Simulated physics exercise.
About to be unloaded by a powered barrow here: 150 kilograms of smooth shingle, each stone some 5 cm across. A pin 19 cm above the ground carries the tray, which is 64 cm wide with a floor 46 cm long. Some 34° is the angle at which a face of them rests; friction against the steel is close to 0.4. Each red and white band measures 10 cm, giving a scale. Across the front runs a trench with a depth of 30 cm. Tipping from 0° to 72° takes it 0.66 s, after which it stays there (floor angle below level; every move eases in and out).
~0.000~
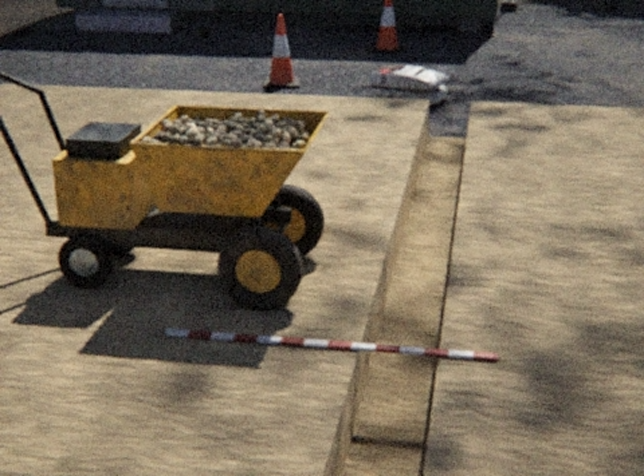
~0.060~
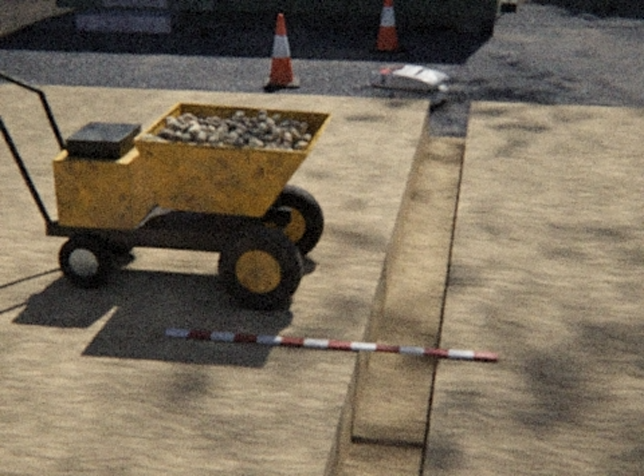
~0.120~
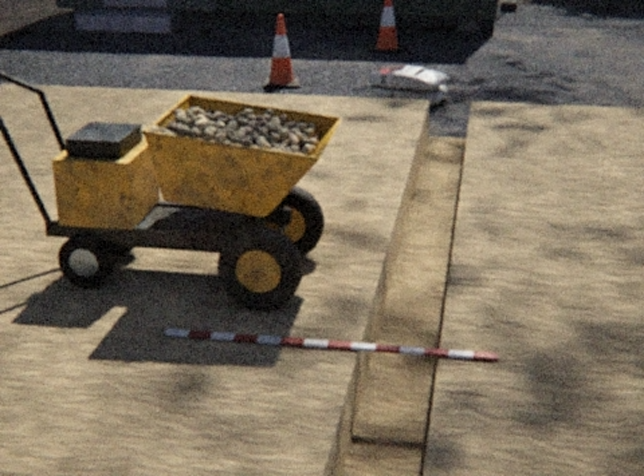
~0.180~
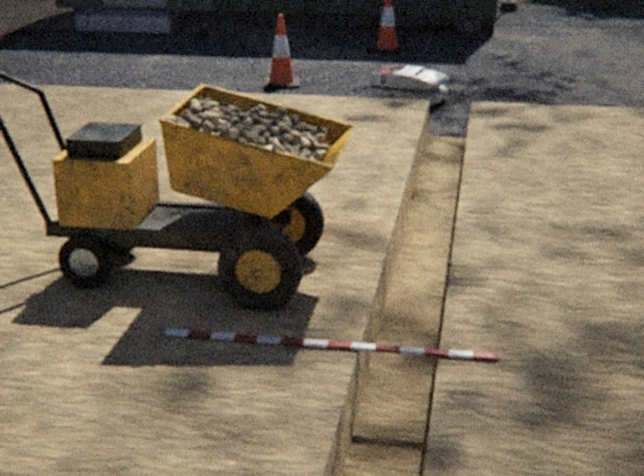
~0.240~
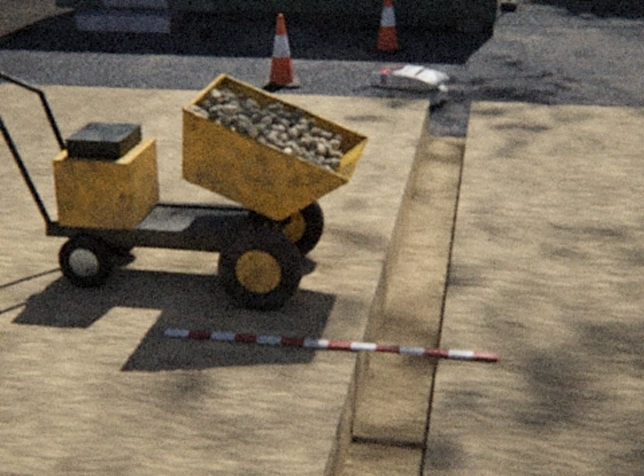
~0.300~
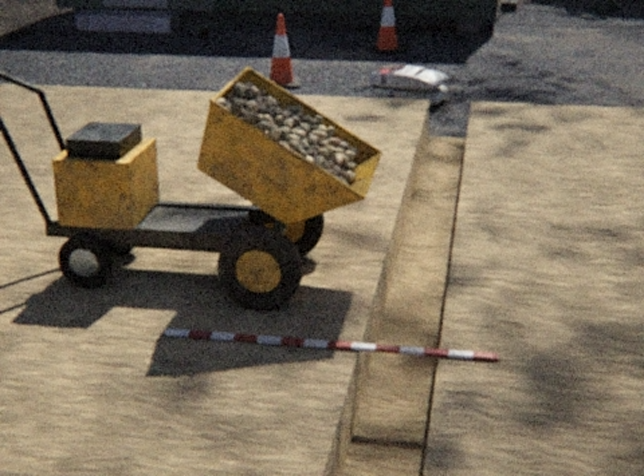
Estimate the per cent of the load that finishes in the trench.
Roughly 54 percent.
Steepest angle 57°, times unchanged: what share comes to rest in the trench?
Roughly 35% would end there.
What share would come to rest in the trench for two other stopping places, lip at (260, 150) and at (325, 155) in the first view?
Result: Close to 90 then close to 35 per cent.
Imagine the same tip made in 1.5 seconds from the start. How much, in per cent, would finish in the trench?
With that timing, about 75 per cent.
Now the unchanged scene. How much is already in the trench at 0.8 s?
I'd put it near 20 per cent.
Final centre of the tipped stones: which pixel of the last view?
Their middle ends up near (440, 319).
After 0.5 s the floor is at 61°; 100 % in the tray; the foremost stones are at (396, 234).
After 0.8 s the floor is at 72°; 61 % in the tray, 19 % in the trench, 20 % past the trench; the foremost stones are at (496, 299).
After 1.1 s the floor is at 72°; 20 % in the tray, 35 % in the trench, 45 % past the trench; the foremost stones are past the picture's edge.
After 3.1 s the floor is at 72°; 0 % in the tray, 54 % in the trench, 46 % past the trench; the foremost stones are past the picture's edge.
